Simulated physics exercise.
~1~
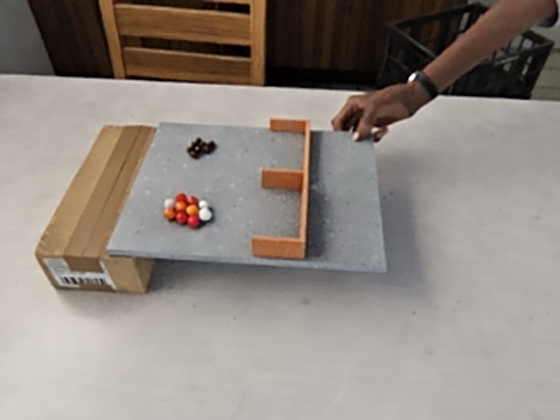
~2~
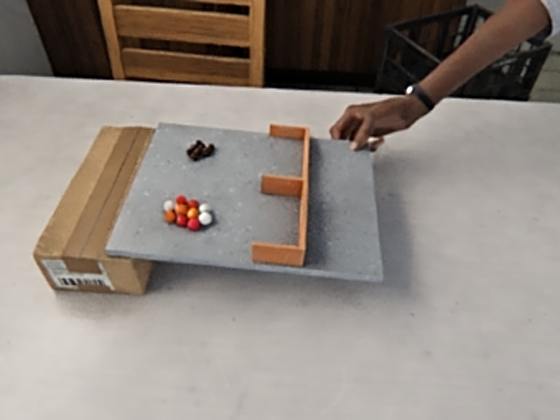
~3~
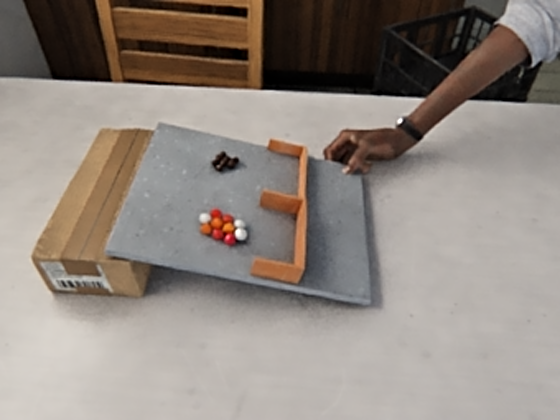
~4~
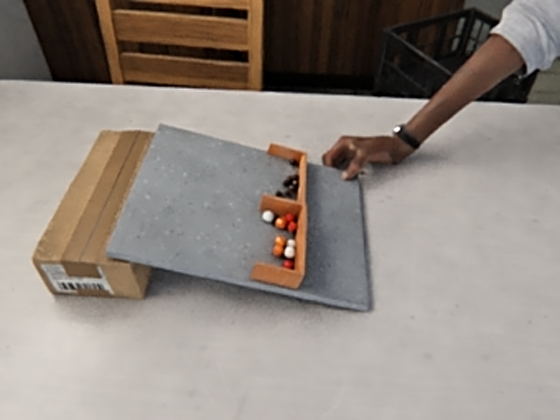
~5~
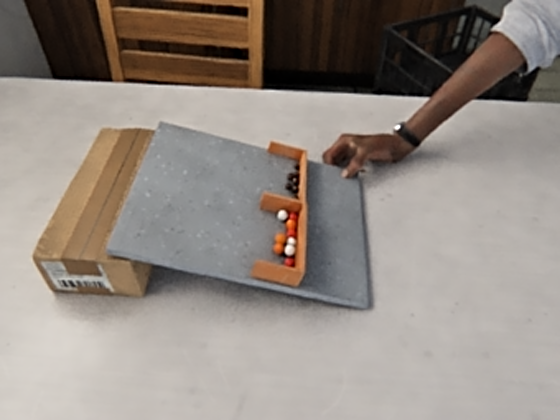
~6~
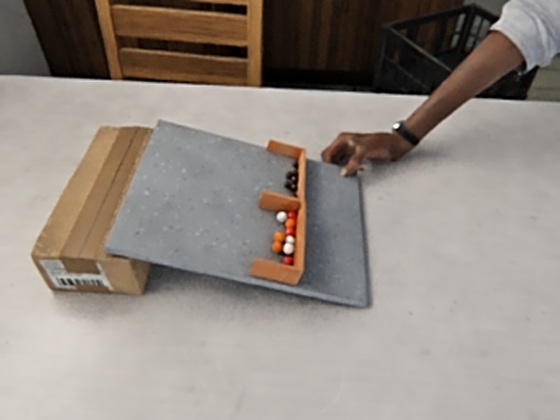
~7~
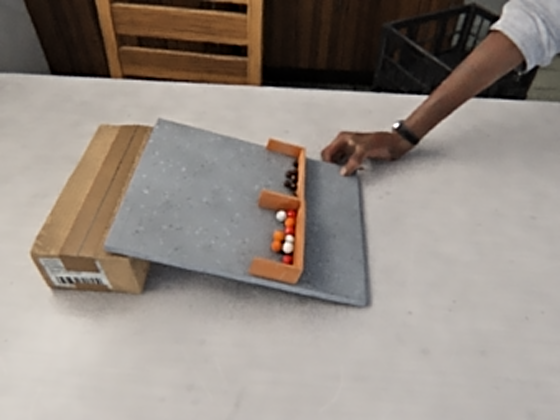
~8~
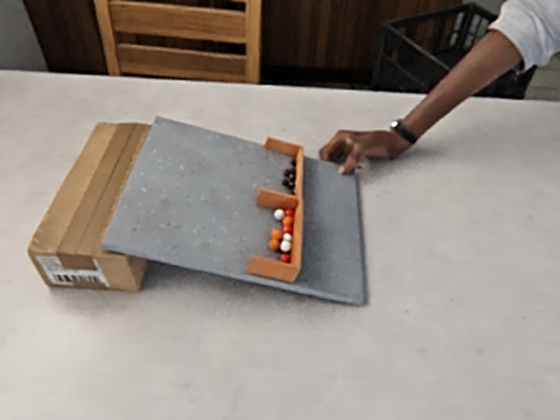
A hand reaching in from the right holds the far corner of a grey speckled board whose left side rests on a cardboard box, on a pale table seen from above at an angle. On the board sit a cluster of red, orange and white balls nearer the viewer, a smaller dark cluster farther back, and an orange barrier with two open bays to their right. The hand lowers the right end, and the board tilts. Both clusters start moving right down the slope. They reach the barrier and stay gathered behind it, in separate bays, while the hand remains at the sloping board.
